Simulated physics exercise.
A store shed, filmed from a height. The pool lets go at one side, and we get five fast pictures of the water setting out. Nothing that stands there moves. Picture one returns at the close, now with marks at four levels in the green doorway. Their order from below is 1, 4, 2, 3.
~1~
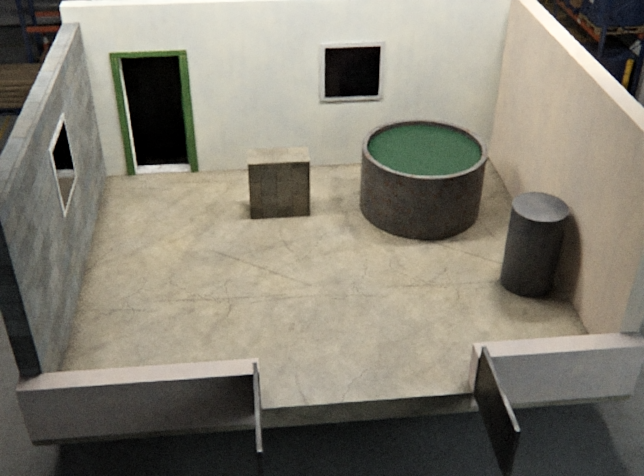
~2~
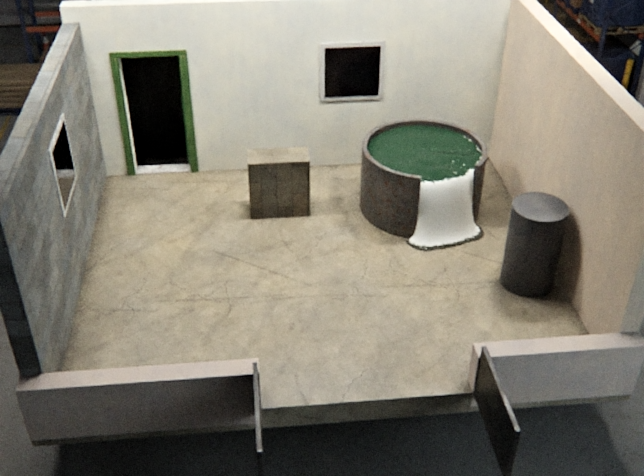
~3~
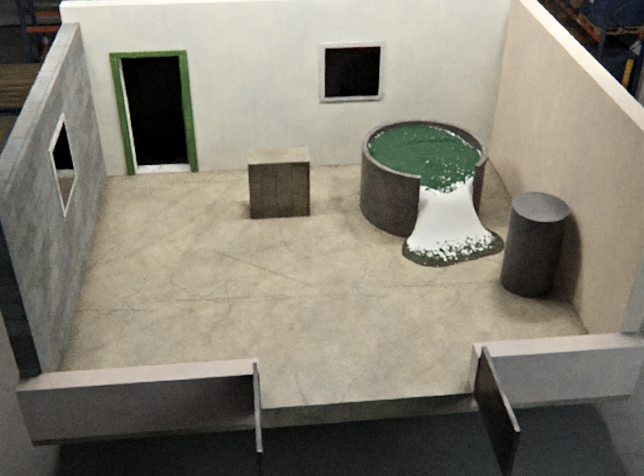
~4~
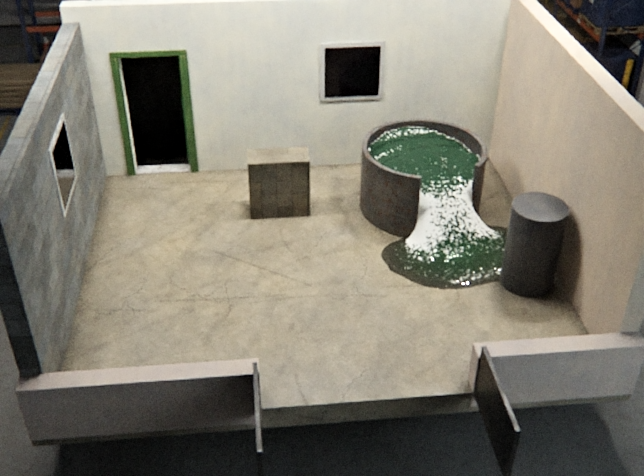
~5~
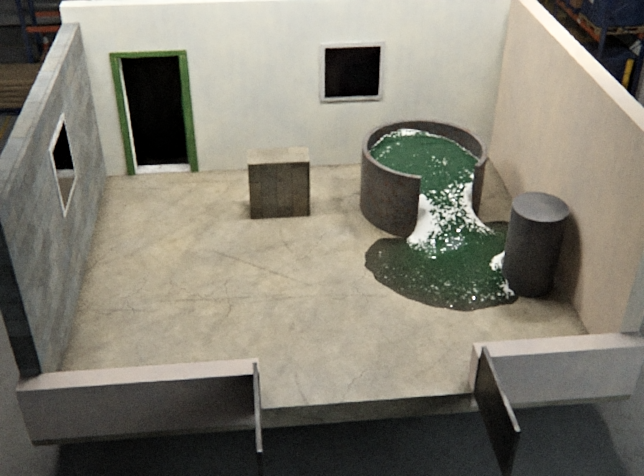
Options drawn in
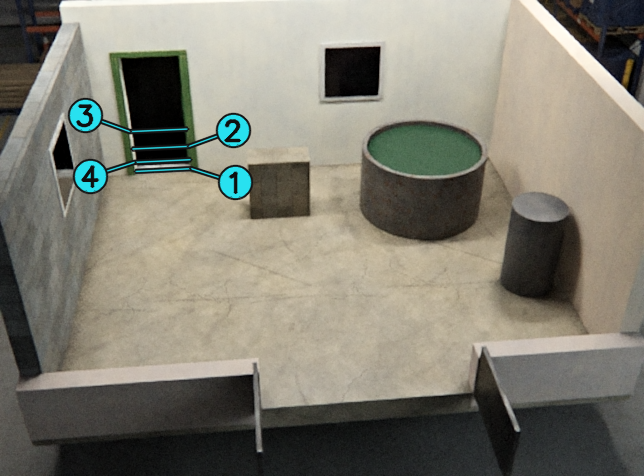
Round pool of green water pouring through a gap in its front wall, foaming white and spreading across the floor around a dark cylinder.
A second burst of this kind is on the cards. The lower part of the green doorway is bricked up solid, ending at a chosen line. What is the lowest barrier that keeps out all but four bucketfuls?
Take 1.
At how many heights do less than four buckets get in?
All of the four.
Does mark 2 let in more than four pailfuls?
No, that is safe.
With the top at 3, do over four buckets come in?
No, not at all.
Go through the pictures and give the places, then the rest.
In the first frame, water in the pool at rest, its middle at (424, 152); foot of the green doorway at (164, 173); open gate at (367, 347).
In the second frame, 1 % of the ground under water, visible out to (410, 241).
In the third frame, 3 % of the ground under water, visible out to (486, 251).
In the fourth frame, 7 % of the ground under water, visible out to (433, 280).
In the fifth frame, 11 % of the ground under water, visible out to (456, 306).
In cyan, 1 at (163, 170); 2 at (160, 147); 3 at (158, 130); 4 at (162, 161); from the bottom up 1, 4, 2, 3.
With 1, nothing gets over.
With 2, nothing gets over.
With 3, nothing gets over.
With 4, nothing gets over.
